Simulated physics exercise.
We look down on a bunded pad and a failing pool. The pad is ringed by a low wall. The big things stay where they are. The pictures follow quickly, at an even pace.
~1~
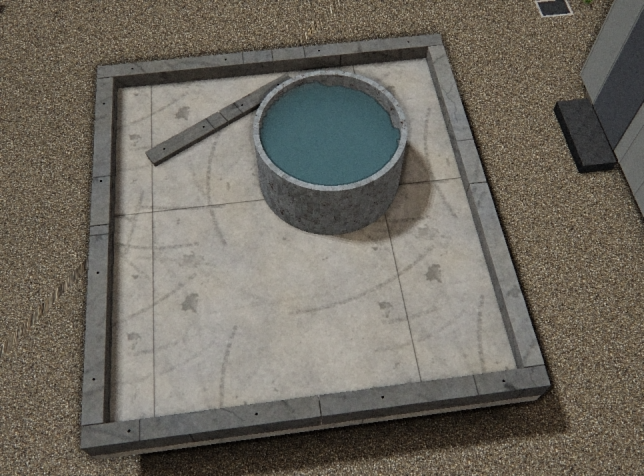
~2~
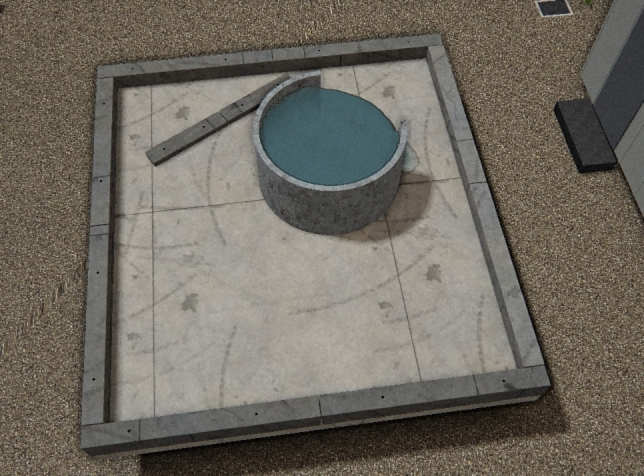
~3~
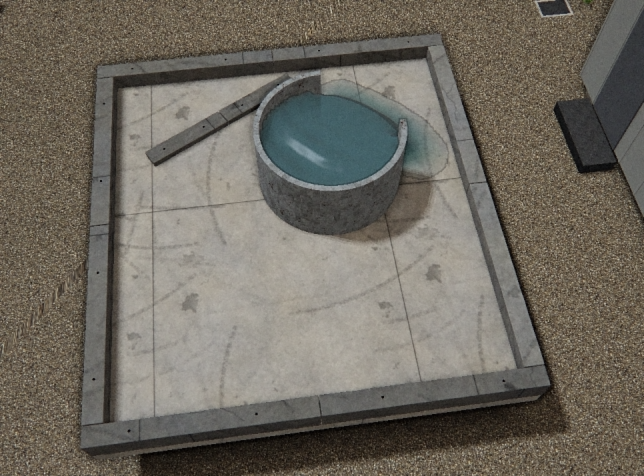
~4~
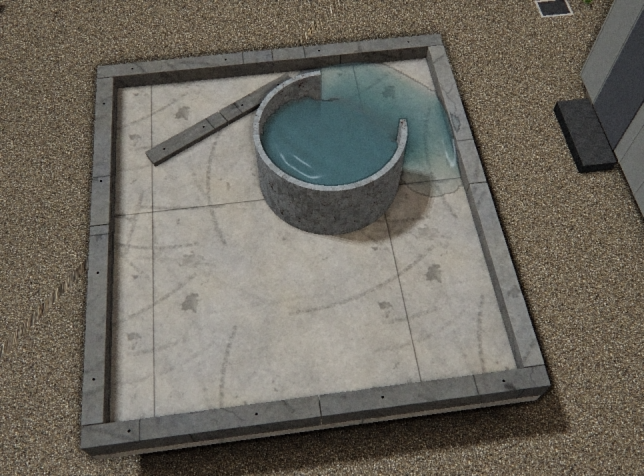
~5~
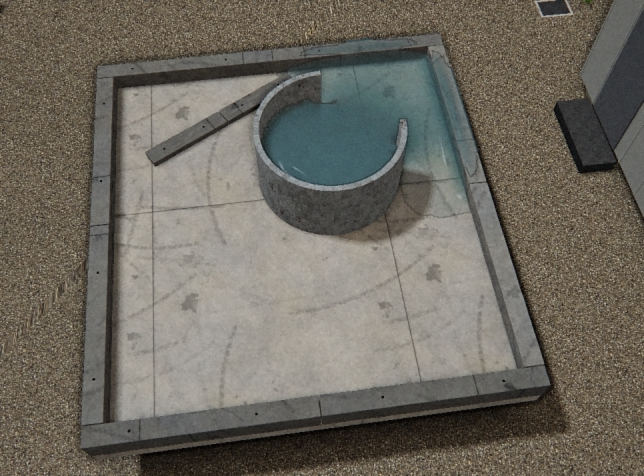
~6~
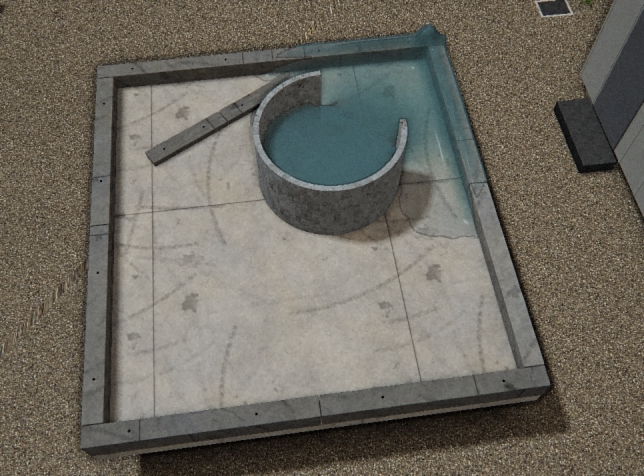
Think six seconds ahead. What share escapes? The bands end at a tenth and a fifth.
The share lost is more than a fifth.
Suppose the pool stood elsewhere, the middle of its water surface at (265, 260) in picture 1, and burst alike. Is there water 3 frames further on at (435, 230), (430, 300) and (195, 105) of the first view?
In that order: Wet, awash, not flooded.
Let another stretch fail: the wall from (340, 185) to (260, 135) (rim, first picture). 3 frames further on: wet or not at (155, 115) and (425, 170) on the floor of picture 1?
In turn: Free of water, clear.
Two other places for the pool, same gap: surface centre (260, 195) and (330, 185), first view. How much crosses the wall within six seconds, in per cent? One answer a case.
Near 16 and 22 in a hundred.
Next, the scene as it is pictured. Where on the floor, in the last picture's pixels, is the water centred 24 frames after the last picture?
Roughly at (325, 176).
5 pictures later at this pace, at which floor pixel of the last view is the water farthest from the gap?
Near (511, 374).
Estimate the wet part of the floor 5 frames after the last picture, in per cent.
I make it 30 per cent.
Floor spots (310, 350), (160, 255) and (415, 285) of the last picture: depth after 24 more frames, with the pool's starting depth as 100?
Roughly 4, 2 and 4 per cent, in turn.
A moment on, water covers 20 % of the floor; the low wall has let 5 % over.
Next, water covers 30 % of the floor; the low wall has let 12 % over.
Then, water covers 45 % of the floor; the low wall has let 27 % over.
Later, water covers 65 % of the floor; the low wall has let 28 % over.
In the end, water covers 75 % of the floor; the low wall has let 28 % over.
